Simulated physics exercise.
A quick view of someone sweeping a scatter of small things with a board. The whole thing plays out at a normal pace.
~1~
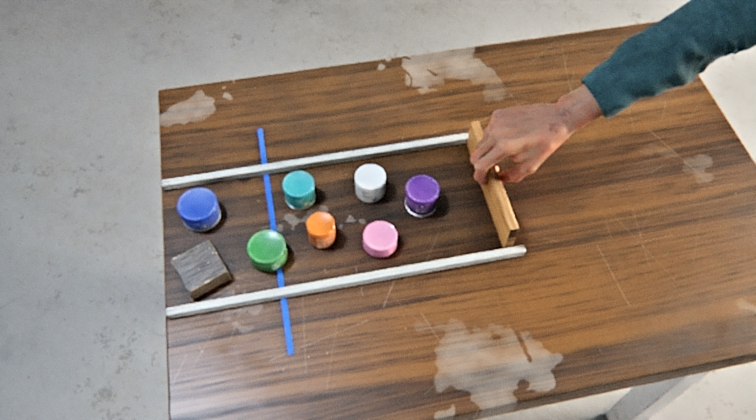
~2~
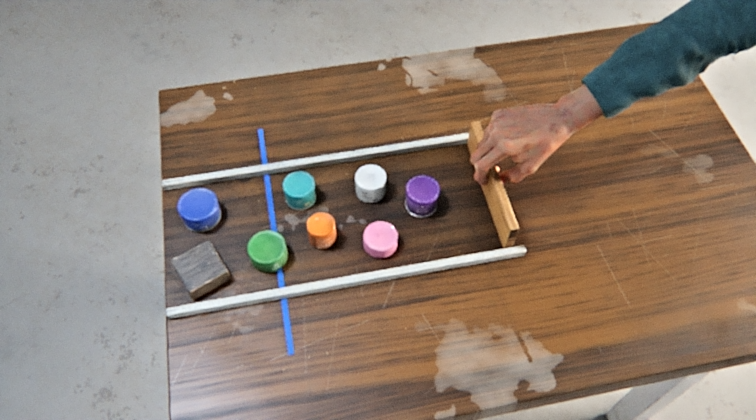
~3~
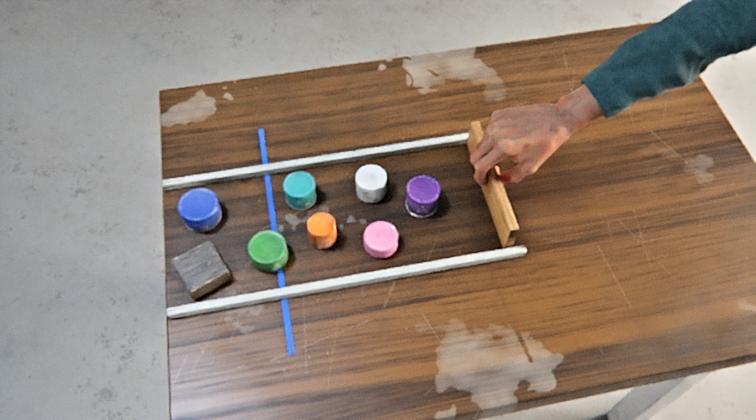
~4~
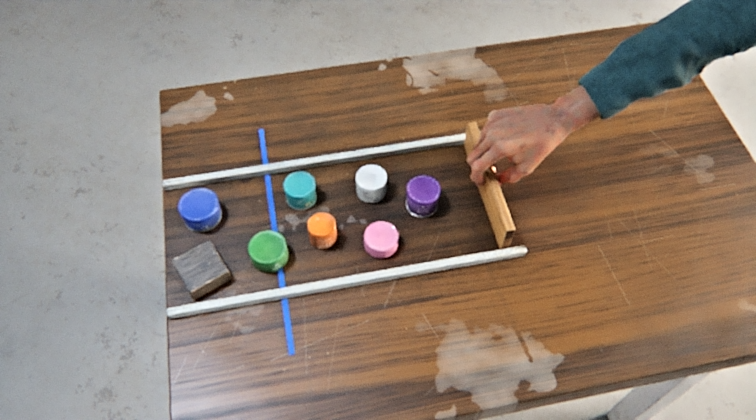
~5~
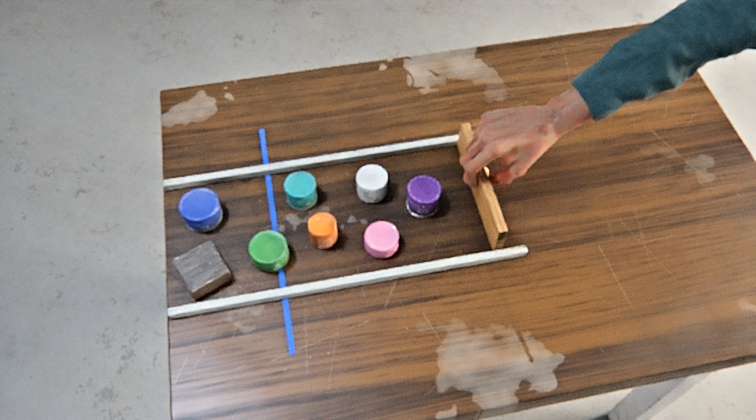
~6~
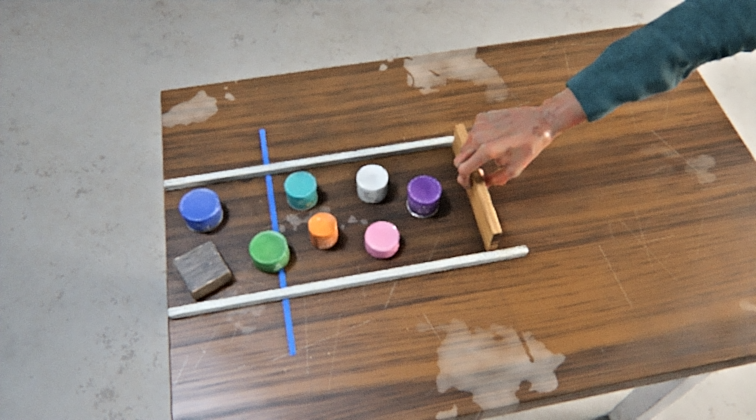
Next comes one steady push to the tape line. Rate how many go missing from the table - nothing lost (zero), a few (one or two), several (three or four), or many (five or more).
Nothing lost.
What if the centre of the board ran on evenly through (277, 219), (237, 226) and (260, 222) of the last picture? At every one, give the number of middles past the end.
By position: 0 / 2 / 0.
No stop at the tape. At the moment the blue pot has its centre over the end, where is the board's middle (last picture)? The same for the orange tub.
Near (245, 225) in the first case, near (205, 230) in the other.
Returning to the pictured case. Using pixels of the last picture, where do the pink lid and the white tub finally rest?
Listed as asked: First (263, 259), and then (256, 197).
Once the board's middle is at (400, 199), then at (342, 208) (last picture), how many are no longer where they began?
Counts: 2, 5.
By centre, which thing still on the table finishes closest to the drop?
That would be the black block.
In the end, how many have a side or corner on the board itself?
Contact count: 3.
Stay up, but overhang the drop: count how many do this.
1 in all.
Soon after, none off yet; black block at rest near (203, 270); blue pot at rest near (202, 211); green tub at rest near (270, 252).
In the end, the number that fall off is zero.
